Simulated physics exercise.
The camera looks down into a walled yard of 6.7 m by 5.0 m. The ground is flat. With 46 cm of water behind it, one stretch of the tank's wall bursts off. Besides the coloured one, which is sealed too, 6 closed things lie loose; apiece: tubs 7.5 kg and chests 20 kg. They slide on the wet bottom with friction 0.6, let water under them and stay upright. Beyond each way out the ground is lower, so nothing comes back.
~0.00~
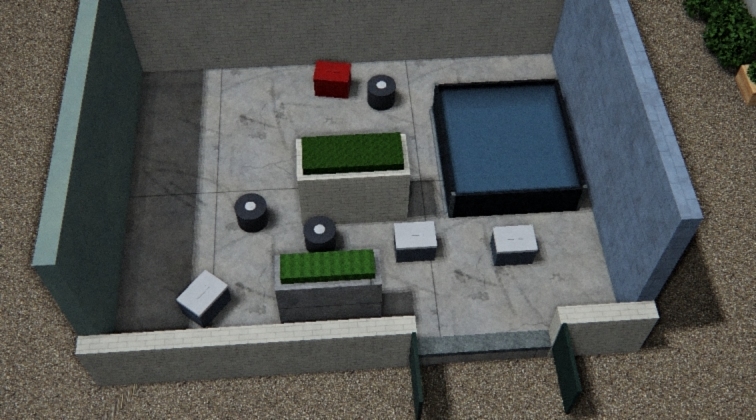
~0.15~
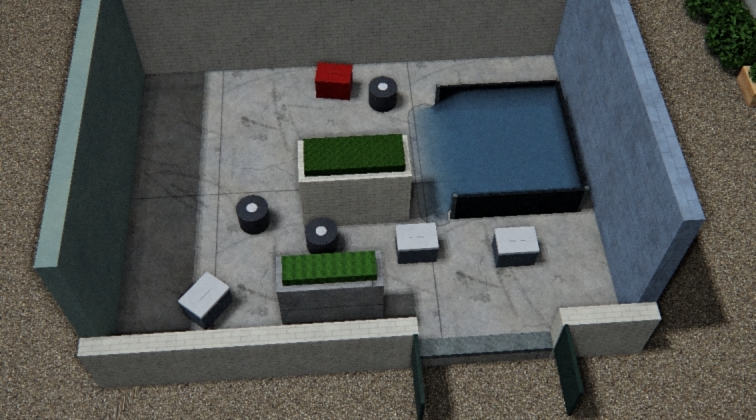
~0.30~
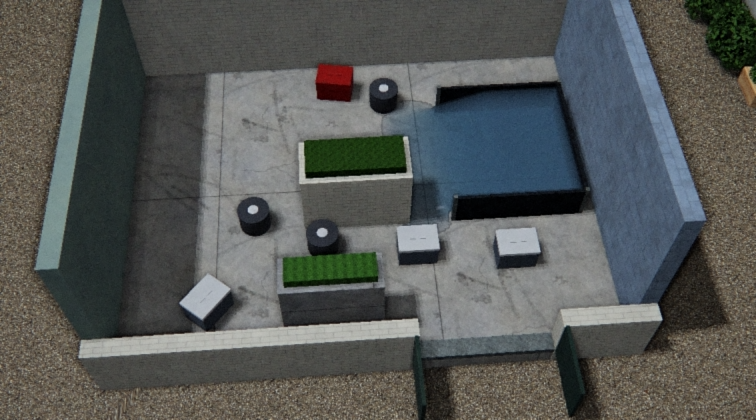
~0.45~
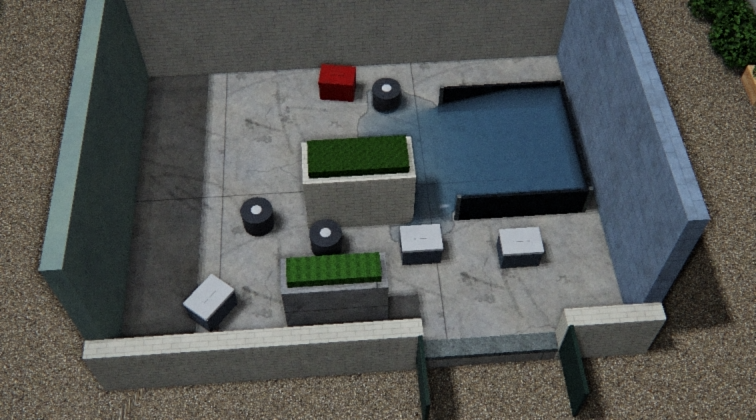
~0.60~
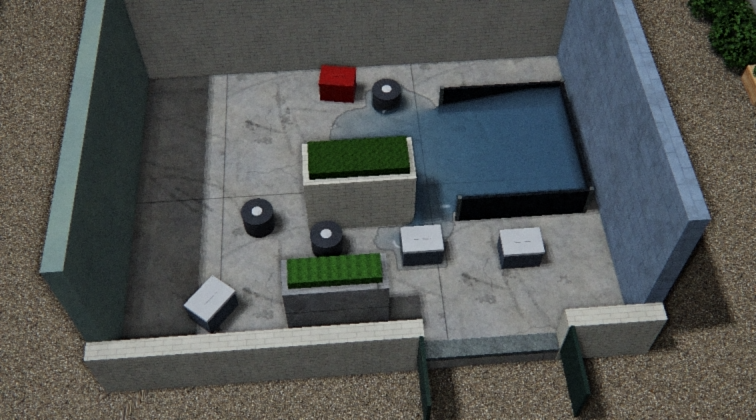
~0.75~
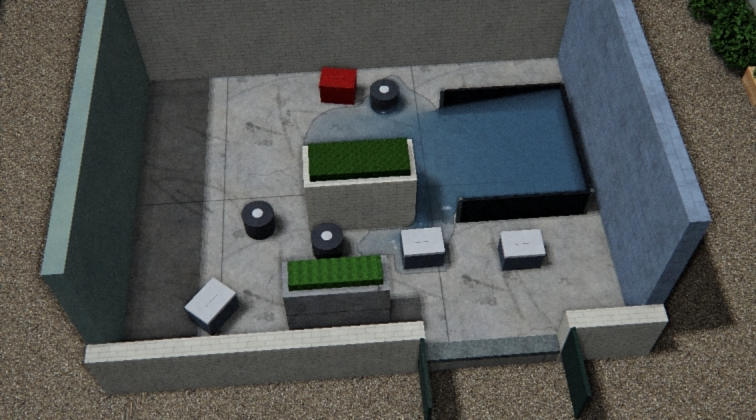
Water bursts from the left side of a dark, square tank at the right of a walled yard, seen from high above by a camera that shifts very slightly. Around it on the pale ground sit a red chest at the back, dark round tubs, white-topped chests and two green-topped blocks. The water spreads leftward around the larger block, reaching the back tub, which shifts slightly.
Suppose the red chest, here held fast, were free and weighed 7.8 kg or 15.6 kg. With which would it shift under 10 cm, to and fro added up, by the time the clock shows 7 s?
I expect that neither load is enough.
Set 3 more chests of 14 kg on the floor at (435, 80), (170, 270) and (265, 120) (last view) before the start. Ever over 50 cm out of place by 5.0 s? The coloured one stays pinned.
In turn: Under, past it, over.
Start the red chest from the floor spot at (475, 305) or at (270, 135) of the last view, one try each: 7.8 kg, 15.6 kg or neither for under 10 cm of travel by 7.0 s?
In turn: Neither holds; neither is enough.
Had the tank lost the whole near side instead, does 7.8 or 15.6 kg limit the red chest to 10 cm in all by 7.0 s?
In that case the lower weight is enough.
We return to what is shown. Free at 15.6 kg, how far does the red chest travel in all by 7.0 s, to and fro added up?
Some 400 cm in all.
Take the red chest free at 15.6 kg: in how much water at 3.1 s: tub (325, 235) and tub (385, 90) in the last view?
Roughly 1 and 7 cm.
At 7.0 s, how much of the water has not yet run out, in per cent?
About 94 per cent.
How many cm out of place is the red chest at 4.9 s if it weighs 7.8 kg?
Roughly 200 cm.
After 1.4 s the red chest would be 14 cm from its start with 7.8 kg and 2 cm from its start with 15.6 kg; 4 cm of water round it then.
After 3.1 s the red chest would be 99 cm from its start with 7.8 kg and 119 cm from its start with 15.6 kg; 11 cm of water round it then.
After 4.9 s the red chest would be 220 cm from its start with 7.8 kg and 252 cm from its start with 15.6 kg; 13 cm of water round it then.
After 7.0 s the red chest would be 299 cm from its start with 7.8 kg and 295 cm from its start with 15.6 kg; 6 cm of water round it then.
